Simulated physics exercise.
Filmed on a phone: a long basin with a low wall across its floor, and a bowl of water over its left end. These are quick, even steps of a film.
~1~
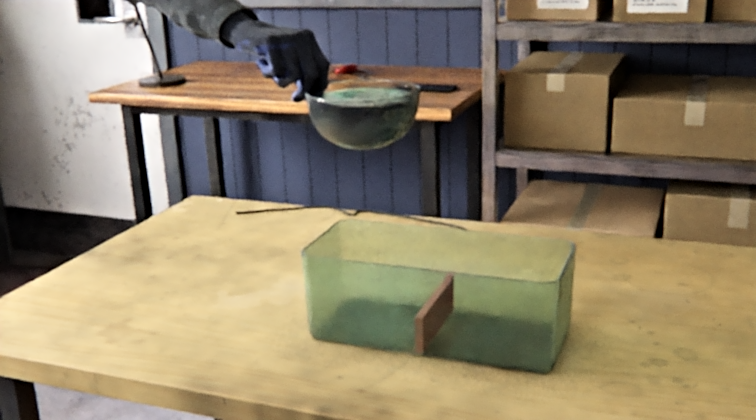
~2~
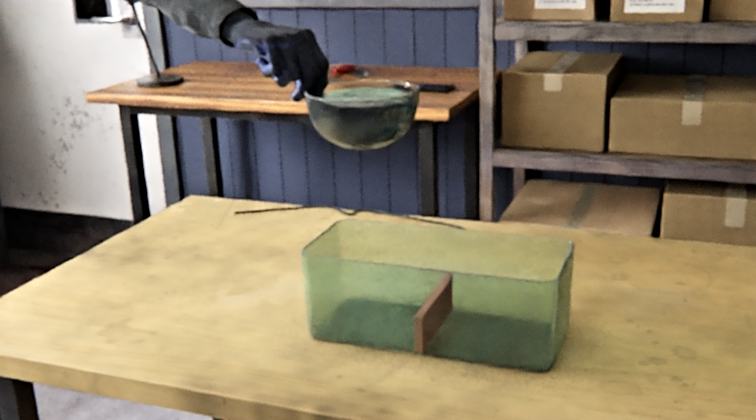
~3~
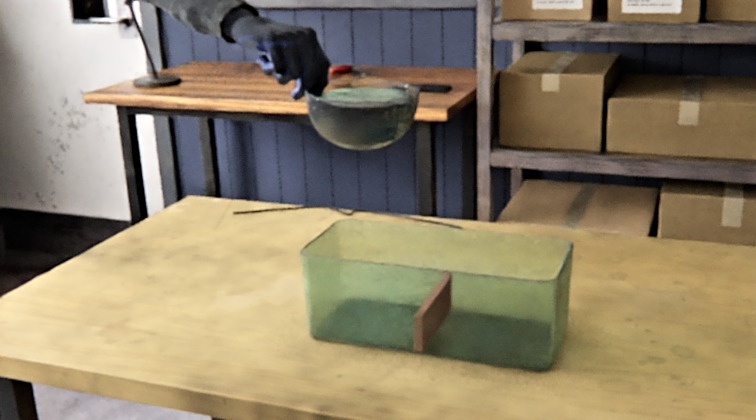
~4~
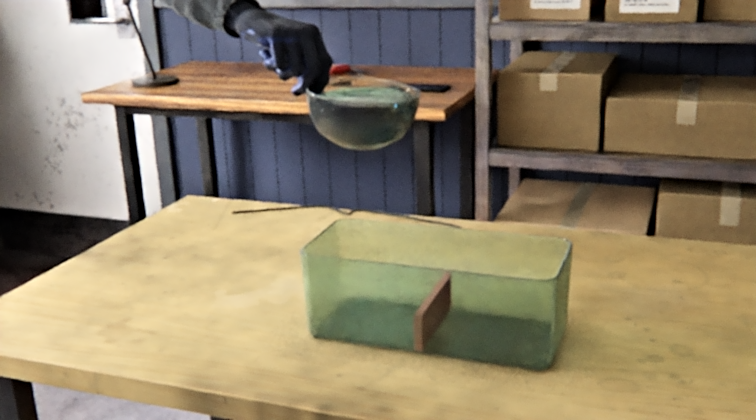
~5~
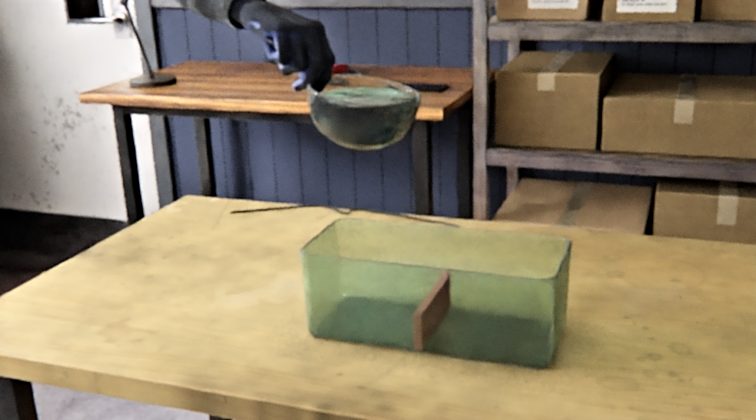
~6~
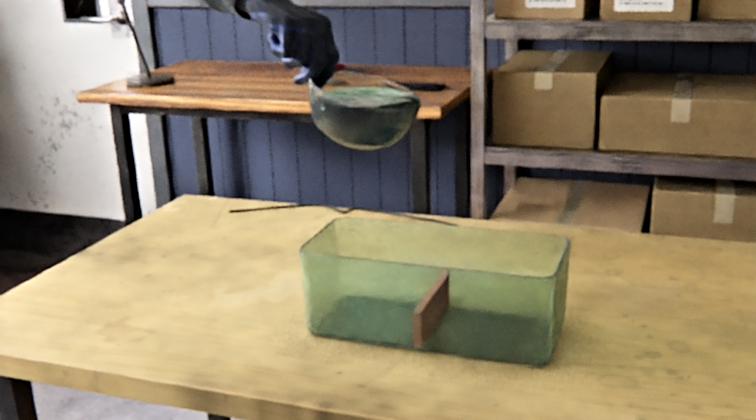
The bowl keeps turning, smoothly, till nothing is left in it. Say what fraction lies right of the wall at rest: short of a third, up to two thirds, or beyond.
It comes to over two thirds.
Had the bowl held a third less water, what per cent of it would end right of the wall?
Some 85 per cent.
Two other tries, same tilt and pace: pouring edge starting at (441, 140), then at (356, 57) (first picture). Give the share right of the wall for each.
Roughly 95 per cent, and 35 per cent.
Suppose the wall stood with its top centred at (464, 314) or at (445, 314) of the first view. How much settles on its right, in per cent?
In turn 60 and 65 in a hundred.
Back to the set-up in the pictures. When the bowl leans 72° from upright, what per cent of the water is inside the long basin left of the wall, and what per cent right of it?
Some 0 per cent left and 25 right.
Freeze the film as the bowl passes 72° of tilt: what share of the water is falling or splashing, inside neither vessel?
Some 40 per cent.
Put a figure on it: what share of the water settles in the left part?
Some 10 per cent.
A moment on, the tilt is 72° and 32 per cent is still to pour, 0 is left of the wall and 25 right of it.
Next, the tilt is 107° and 0 per cent is still to pour, 8 is left of the wall and 86 right of it.
Then the tilt is 113° and 0 per cent is still to pour, 12 is left of the wall and 87 right of it.
Later the tilt is 113° and 0 per cent is still to pour, 12 is left of the wall and 87 right of it.
In the end 12 per cent lies left of the wall, 87 right of it and 1 outside.
